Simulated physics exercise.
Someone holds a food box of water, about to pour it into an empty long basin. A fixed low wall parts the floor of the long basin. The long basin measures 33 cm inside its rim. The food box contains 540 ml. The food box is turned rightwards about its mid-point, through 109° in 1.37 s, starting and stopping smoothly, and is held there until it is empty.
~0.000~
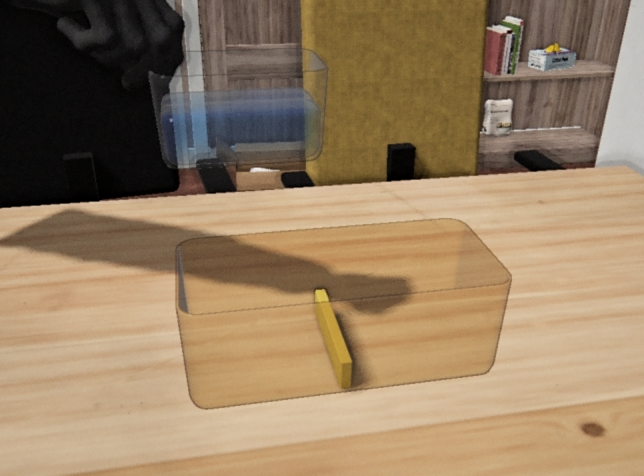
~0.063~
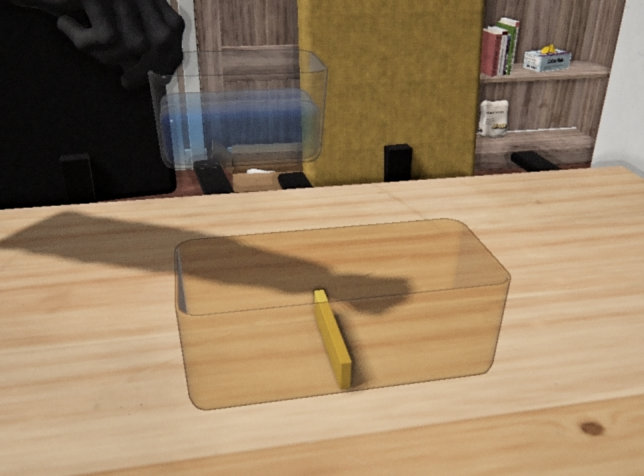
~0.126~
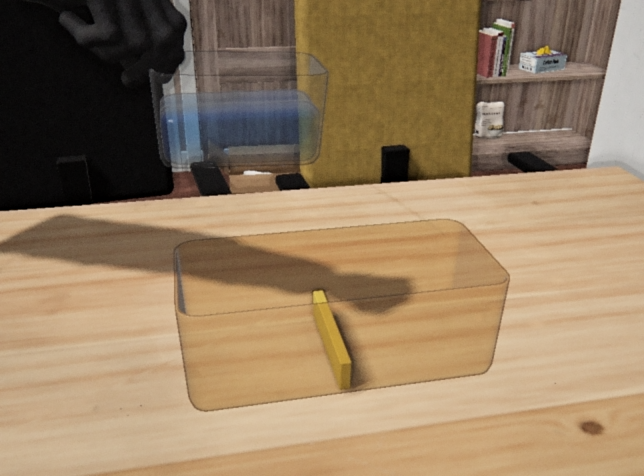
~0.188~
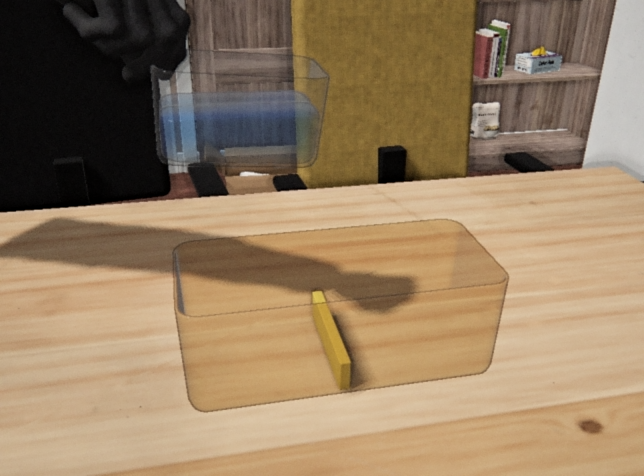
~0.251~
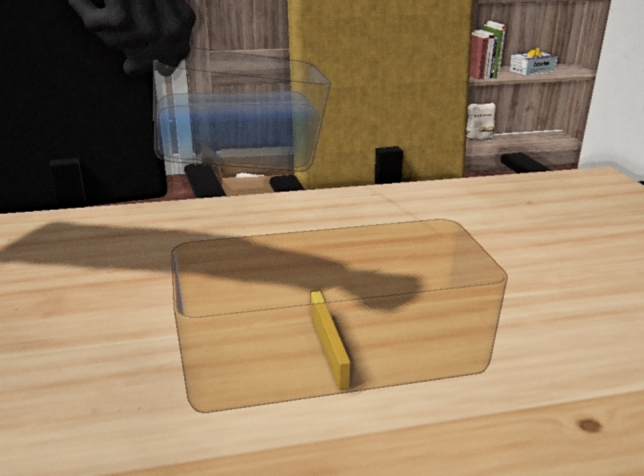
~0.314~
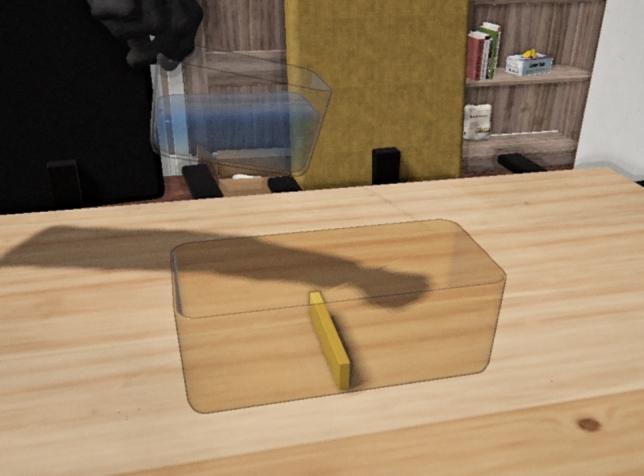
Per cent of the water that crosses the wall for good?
84 per cent.
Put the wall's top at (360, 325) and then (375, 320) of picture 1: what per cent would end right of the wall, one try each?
I'd put it at about 60 per cent for the first and about 50 per cent for the second.
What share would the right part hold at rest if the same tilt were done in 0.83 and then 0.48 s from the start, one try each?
75 per cent first, 75 per cent second.
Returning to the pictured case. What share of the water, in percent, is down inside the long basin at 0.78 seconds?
Roughly 6 per cent.
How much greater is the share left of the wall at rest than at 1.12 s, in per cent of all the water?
It comes to near 10 per cent.
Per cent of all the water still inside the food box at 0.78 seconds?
About 62 percent.
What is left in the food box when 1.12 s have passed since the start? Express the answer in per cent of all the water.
Close to 12 percent of the total.
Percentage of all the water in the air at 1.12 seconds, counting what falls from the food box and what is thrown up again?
Near 14 per cent, I'd say.
Then, 0.78 s in, the tilt is 66° and 62 per cent is still to pour, 0 is left of the wall and 6 right of it.
Then, 1.12 s in, the tilt is 100° and 13 per cent is still to pour, 5 is left of the wall and 69 right of it.
Then, 1.48 s in, the tilt is 109° and 0 per cent is still to pour, 15 is left of the wall and 83 right of it.
Then, 1.87 s in, the tilt is 109° and 0 per cent is still to pour, 15 is left of the wall and 84 right of it.
Finally, 15 per cent lies left of the wall, 84 right of it and 1 outside.
